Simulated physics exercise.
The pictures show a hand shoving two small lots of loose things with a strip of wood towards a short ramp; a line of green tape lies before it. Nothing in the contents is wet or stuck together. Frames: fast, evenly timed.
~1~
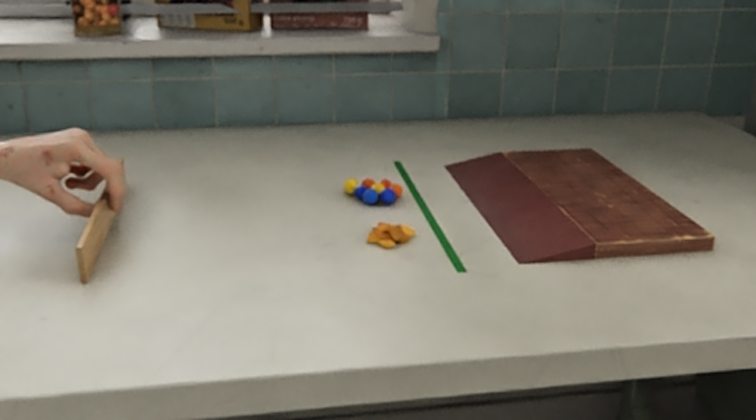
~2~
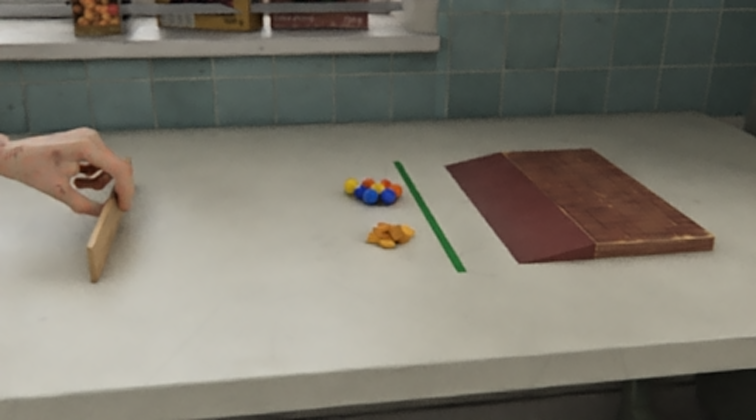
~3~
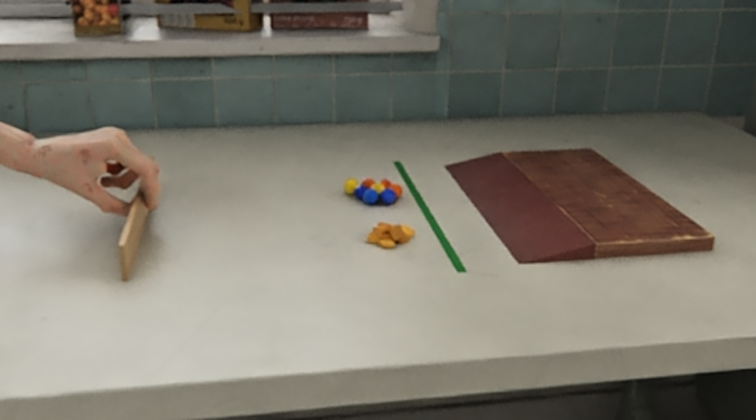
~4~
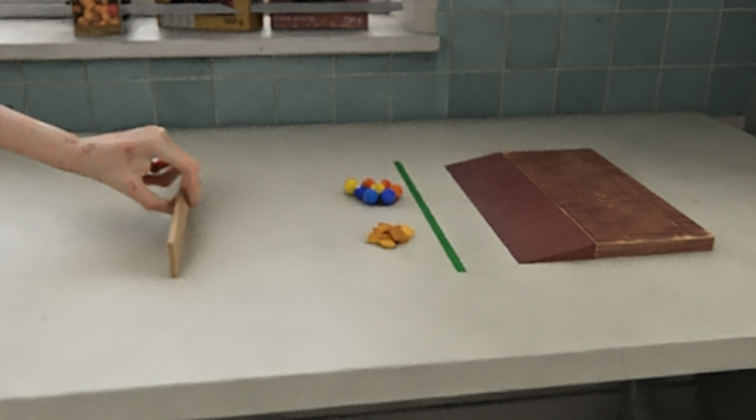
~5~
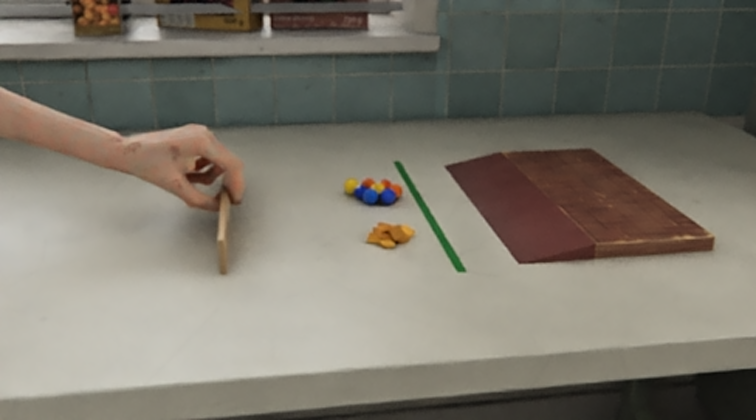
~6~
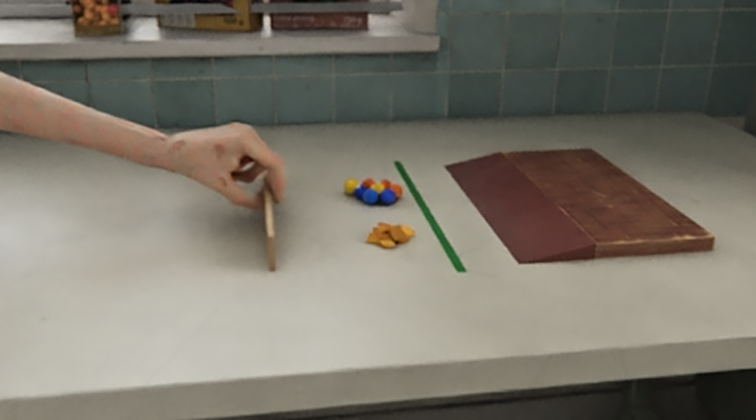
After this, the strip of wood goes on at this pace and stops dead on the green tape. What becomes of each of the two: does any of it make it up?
Front batch: None of it makes it; back batch: Some of it makes it.
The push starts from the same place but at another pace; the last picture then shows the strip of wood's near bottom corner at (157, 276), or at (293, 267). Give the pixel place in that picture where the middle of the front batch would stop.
One: (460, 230). Two: (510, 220).
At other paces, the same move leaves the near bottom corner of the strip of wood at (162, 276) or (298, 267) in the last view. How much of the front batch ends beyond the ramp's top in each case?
Close to 0 in a hundred the first time, close to 0 in a hundred the second.
Then, 0.13 s after the last picture, strip of wood still moving, near (359, 184); front batch all short of the ramp; back batch all short of the ramp.
Then, 0.29 s after the last picture, strip of wood stopped at the green tape; front batch all short of the ramp; back batch about two thirds on the ramp, about a third short of the ramp.
Then, 0.57 s after the last picture, strip of wood stopped at the green tape; front batch about half on the ramp, about half short of the ramp; back batch all past the top.
By the end, strip of wood stopped at the green tape; front batch none past the top, about half on the ramp, about half short of the ramp; back batch all past the top.
